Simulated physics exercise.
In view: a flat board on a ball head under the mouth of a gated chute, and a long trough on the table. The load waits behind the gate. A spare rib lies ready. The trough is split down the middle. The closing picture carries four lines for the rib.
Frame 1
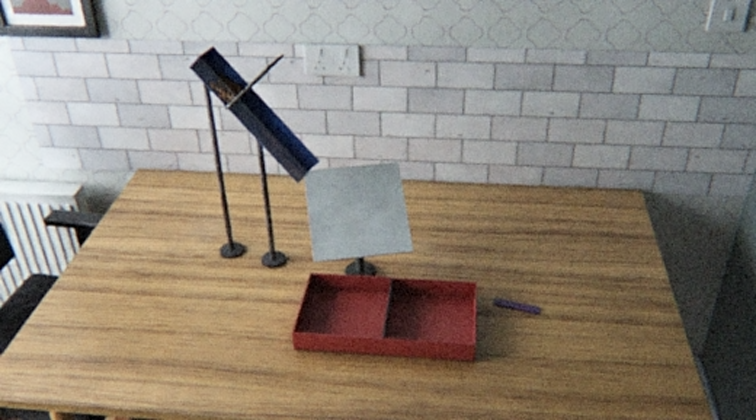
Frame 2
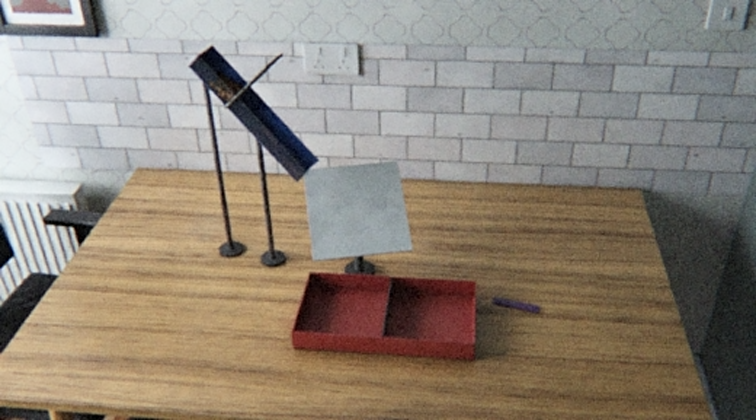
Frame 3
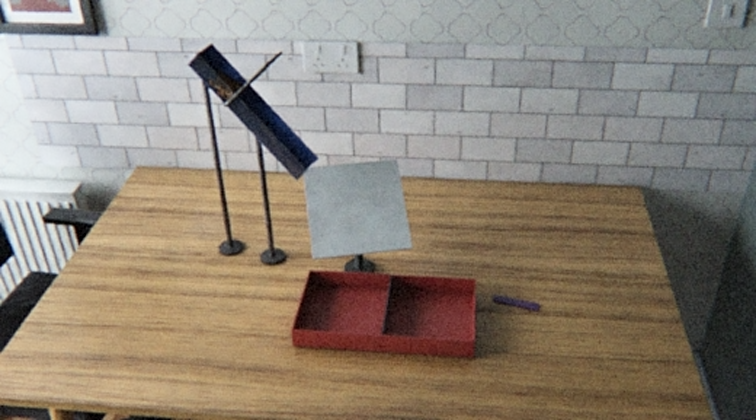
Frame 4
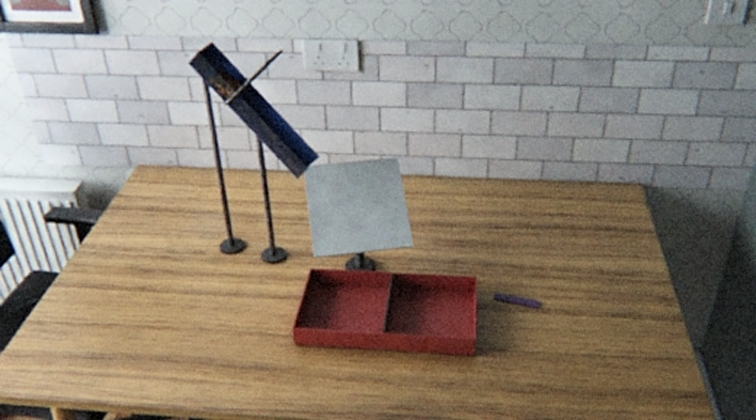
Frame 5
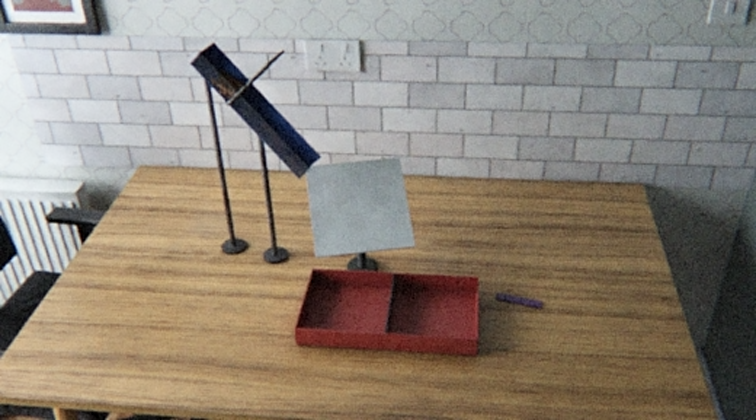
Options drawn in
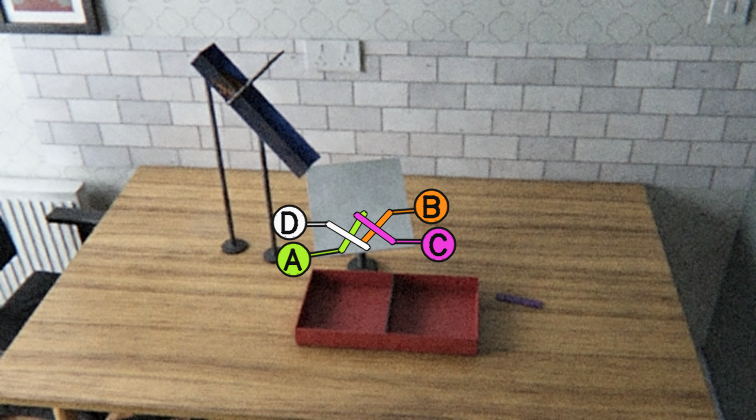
On a wooden table, a blue chute, pale board and divided red tray stay still.
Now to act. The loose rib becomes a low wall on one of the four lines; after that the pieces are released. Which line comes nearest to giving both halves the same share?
Take C.
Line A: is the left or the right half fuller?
Left.
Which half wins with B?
The left half.
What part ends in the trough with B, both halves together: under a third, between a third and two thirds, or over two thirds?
It is over two thirds.
On the marked copy, line A from (363, 213) to (341, 250); line B from (389, 212) to (361, 244); line C from (357, 215) to (392, 241); line D from (328, 224) to (366, 247).
With A, of what is caught, most in the left half, a small part in the right.
With B, of what is caught, nearly all in the left half, a stray few in the right.
With C, of what is caught, about half in the left half, about half in the right.
With D, of what is caught, none in the left half, all in the right.
